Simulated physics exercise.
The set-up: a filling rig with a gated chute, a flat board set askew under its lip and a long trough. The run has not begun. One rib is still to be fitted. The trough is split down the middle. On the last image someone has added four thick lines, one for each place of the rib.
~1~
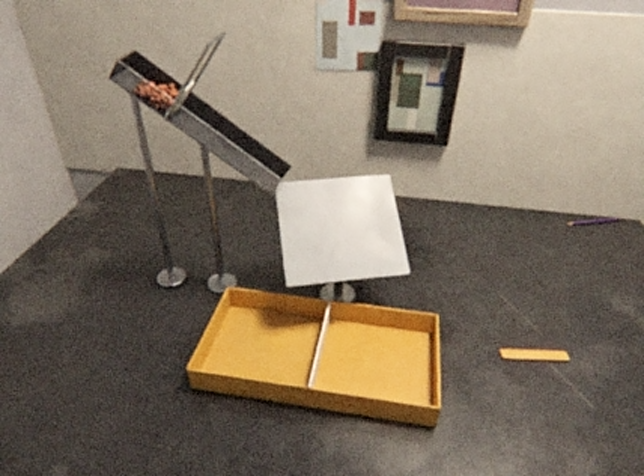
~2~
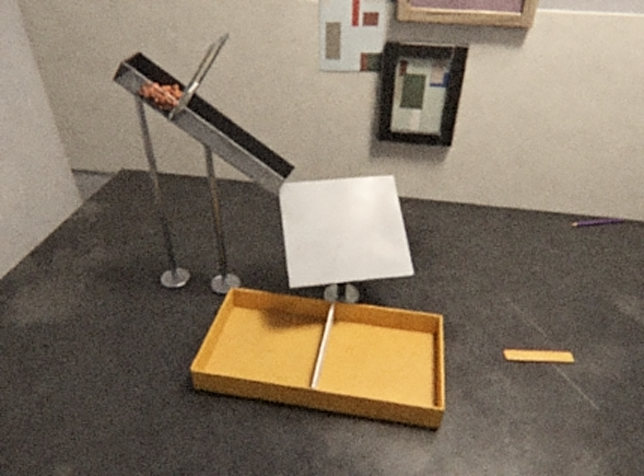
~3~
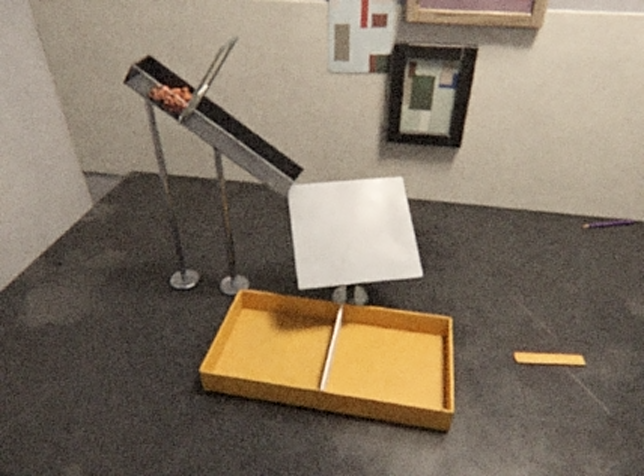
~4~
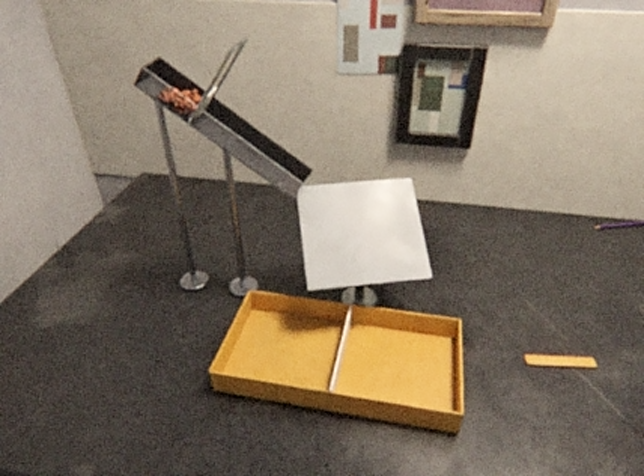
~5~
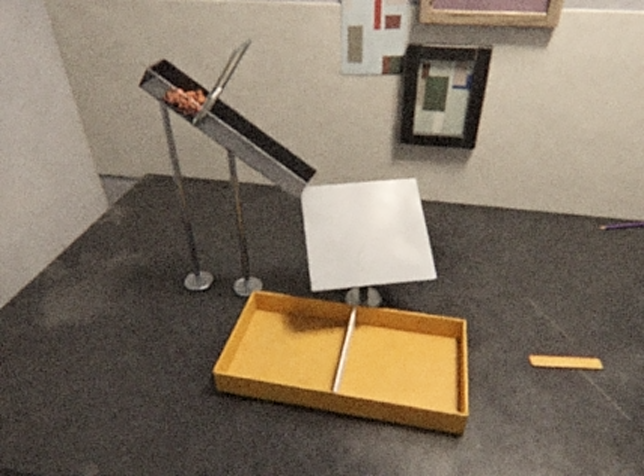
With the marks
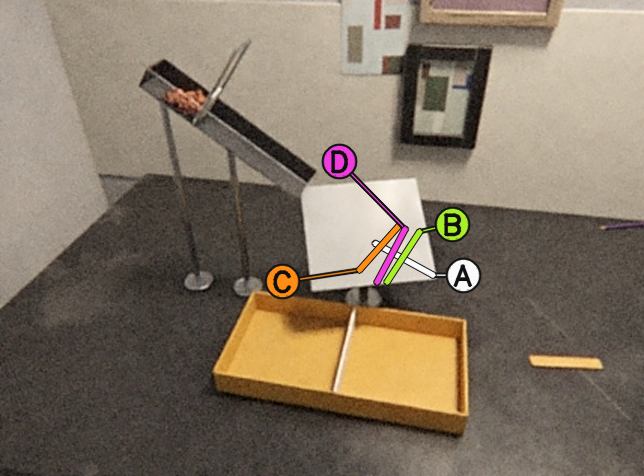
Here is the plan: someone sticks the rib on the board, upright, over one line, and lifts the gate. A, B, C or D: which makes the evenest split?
Best: C.
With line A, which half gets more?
The right half.
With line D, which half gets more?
More lands on the right.
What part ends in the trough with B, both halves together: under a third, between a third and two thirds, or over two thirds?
Line B gives over two thirds.
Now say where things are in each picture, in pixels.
In the first picture, load behind the gate near (164, 97), clay pellets; lip of the chute near (277, 188), sloping fairly steeply.
In the second picture, middle of the board near (345, 228), tilted fairly steeply; middle of its low edge near (353, 281); of its high edge near (337, 179).
In the third picture, front corners of the trough near (200, 371) and (453, 412); front end of its middle wall near (322, 390); gate still shut near (199, 94).
In the fourth picture, middle of the load near (188, 103); lip near (298, 192).
In the fifth picture, middle of the load near (192, 104); lip near (303, 192).
On the marked copy, line A from (375, 243) to (433, 275); line B from (419, 231) to (386, 282); line C from (399, 224) to (359, 270); line D from (405, 229) to (377, 282).
With A, of what is caught, only a few in the left half, all but a few in the right.
With B, of what is caught, only a few in the left half, all but a few in the right.
With C, of what is caught, close to half in the left half, close to half in the right.
With D, of what is caught, a small share in the left half, all but a few in the right.
